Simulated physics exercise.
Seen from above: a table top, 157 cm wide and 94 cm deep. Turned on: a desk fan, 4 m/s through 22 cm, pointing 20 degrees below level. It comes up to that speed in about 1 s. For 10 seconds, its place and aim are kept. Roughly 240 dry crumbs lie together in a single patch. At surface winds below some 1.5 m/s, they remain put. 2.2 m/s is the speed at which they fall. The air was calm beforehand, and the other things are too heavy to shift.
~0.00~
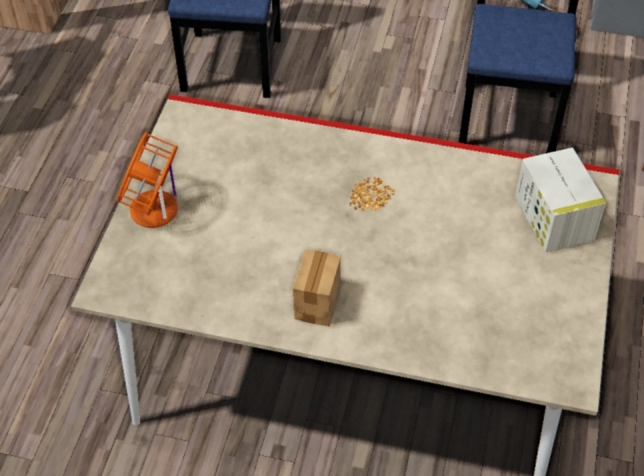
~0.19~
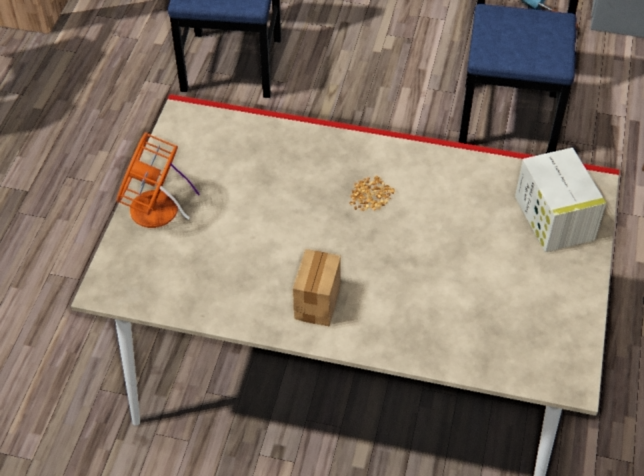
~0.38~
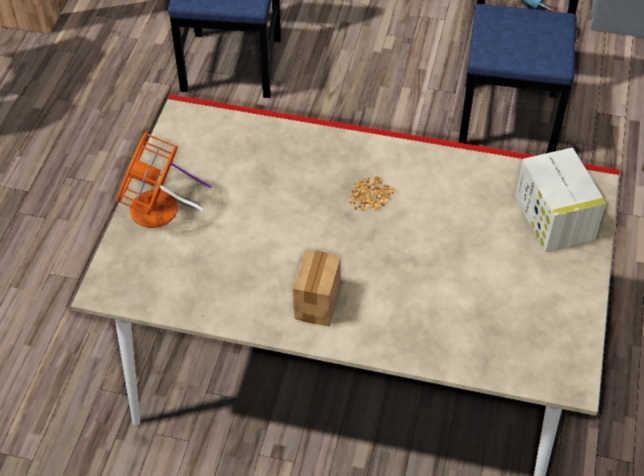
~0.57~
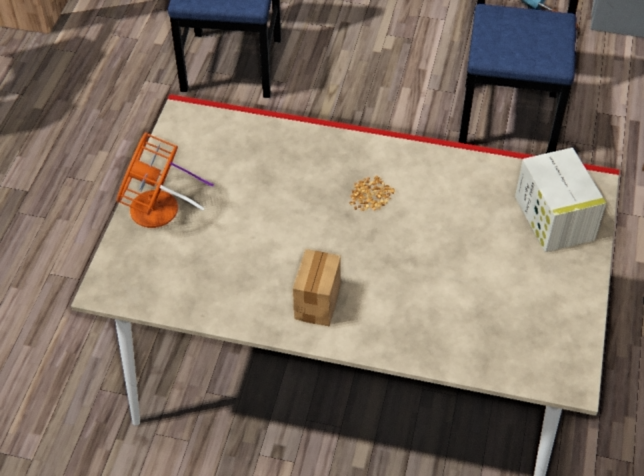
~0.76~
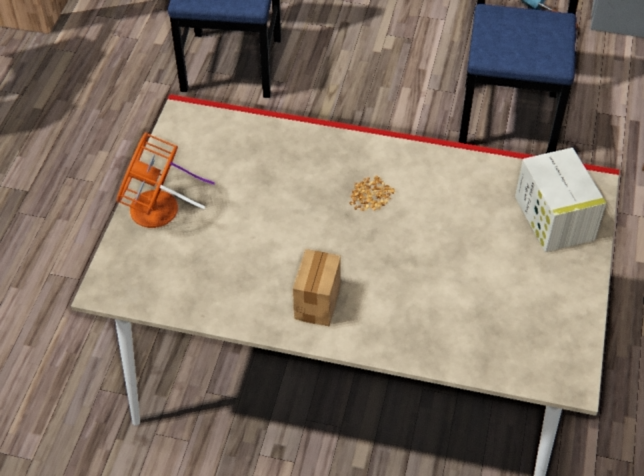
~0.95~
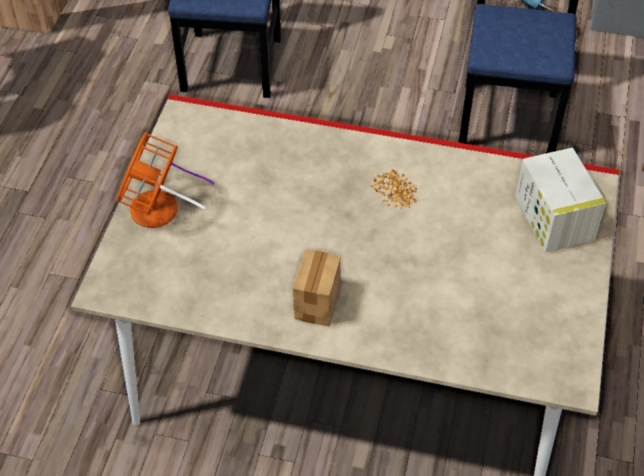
The clip opens on a table with an orange fan at left, a still patch of golden crumbs, a small brown box and a bulky white object at right. Purple and pale streamers on the fan lift and stretch rightward, fluttering slightly, and then the crumbs shift a short way right, spreading a little.
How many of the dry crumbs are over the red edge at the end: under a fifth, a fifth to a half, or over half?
Beyond half.
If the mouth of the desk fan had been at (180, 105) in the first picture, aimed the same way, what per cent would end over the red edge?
My estimate is close to 0 percent.
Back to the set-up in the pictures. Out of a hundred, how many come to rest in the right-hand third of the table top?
Near 10 per cent at the end.
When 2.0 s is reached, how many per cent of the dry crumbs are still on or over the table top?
I reckon some 15 %.
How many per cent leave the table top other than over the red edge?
The share is about 0 %.
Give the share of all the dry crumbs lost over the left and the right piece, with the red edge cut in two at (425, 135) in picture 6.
0 % left, 90 % right.
After 2.0 s, 11 % are on the move or not yet settled, 85 % are over the red edge.
After 3.2 s, 7 % are on the move or not yet settled, 90 % are over the red edge.
After 5.5 s, 5 % are on the move or not yet settled, 90 % are over the red edge.
After 10.0 s, at the end, 90 % are over the red edge.
